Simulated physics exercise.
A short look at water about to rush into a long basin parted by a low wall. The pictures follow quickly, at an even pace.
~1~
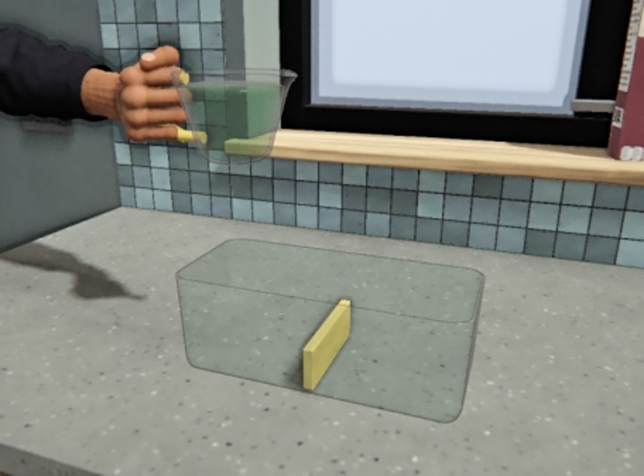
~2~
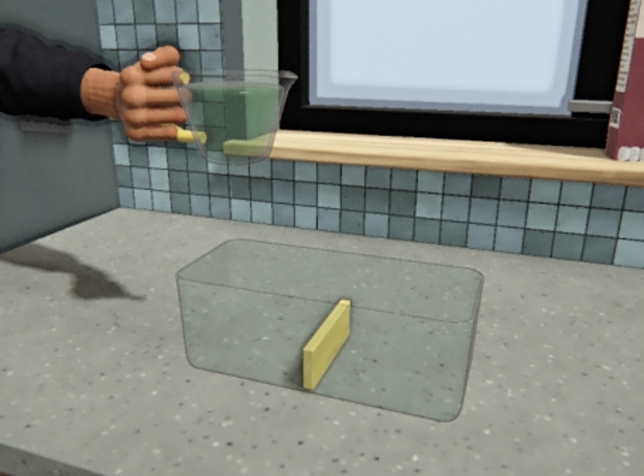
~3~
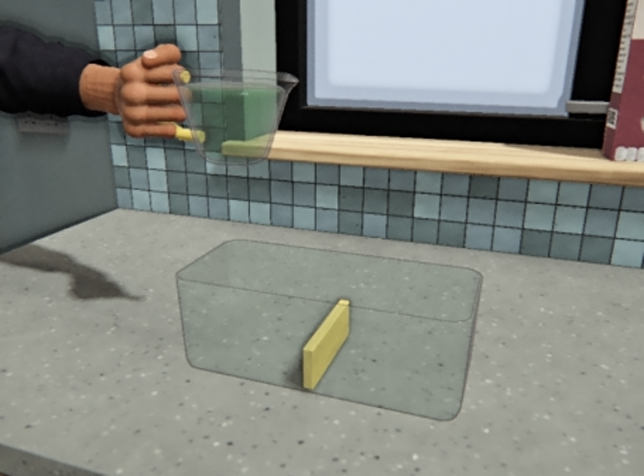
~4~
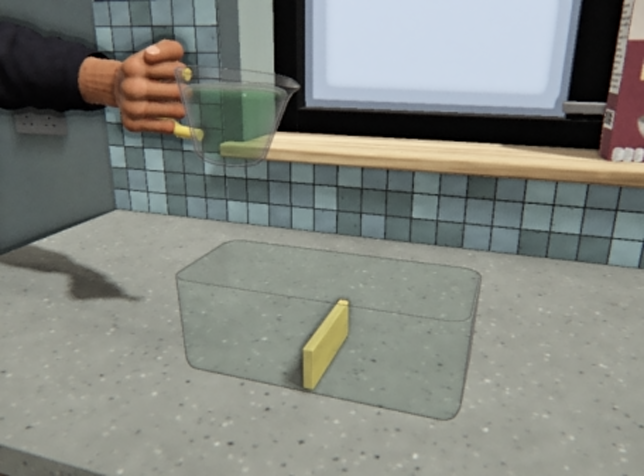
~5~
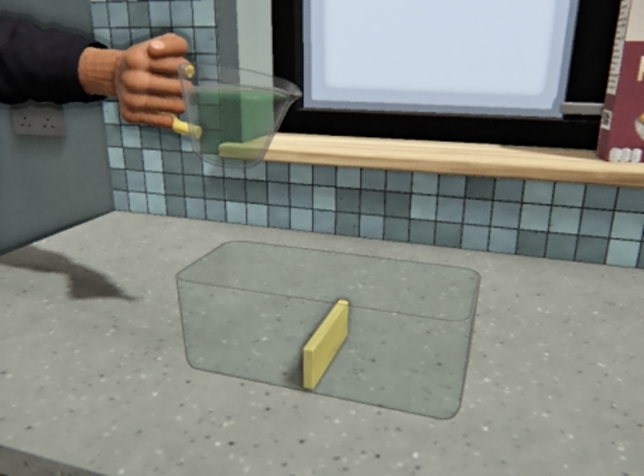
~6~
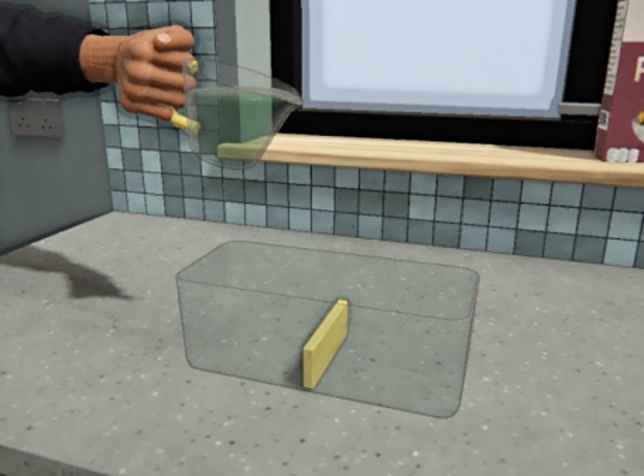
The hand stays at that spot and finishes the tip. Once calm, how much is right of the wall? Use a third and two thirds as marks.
In the end more than two thirds is right of the wall.
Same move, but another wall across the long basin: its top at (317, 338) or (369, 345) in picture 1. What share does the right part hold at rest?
Roughly 75 per cent, and 20 per cent.
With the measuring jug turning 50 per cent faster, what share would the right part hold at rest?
Roughly 55 in a hundred.
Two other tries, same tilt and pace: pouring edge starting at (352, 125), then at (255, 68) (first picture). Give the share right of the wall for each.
In turn 95 and 20 in a hundred.
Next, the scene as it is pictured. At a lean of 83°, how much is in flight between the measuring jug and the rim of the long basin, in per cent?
Some 35 per cent.
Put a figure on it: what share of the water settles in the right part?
Near 75 %.
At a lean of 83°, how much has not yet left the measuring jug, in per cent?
Close to 40 per cent.
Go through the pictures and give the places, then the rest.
The first picture shows tilt 0°; pouring edge (295, 75); surface from (190, 84) to (284, 87); the long basin's rim runs from (204, 257) to (479, 298); the wall's top is at (329, 324).
The second picture shows tilt 1°; pouring edge (295, 77); surface from (191, 84) to (284, 88).
The third picture shows tilt 3°; pouring edge (296, 81); surface from (191, 84) to (284, 90).
The fourth picture shows tilt 7°; pouring edge (298, 87); surface from (193, 85) to (287, 93).
The fifth picture shows tilt 12°; pouring edge (300, 94); surface from (196, 87) to (291, 95).
The sixth picture shows tilt 18°; pouring edge (302, 104); surface from (198, 90) to (299, 98).
A moment on, the measuring jug is tipped on its side and 40 per cent is still to pour, 0 is left of the wall and 24 right of it.
Next, the measuring jug is tipped right over and 0 per cent is still to pour, 21 is left of the wall and 74 right of it.
Then the measuring jug is tipped right over and 0 per cent is still to pour, 25 is left of the wall and 74 right of it.
Later the measuring jug is tipped right over and 0 per cent is still to pour, 25 is left of the wall and 74 right of it.
Finally, 25 per cent lies left of the wall, 74 right of it and 1 outside.
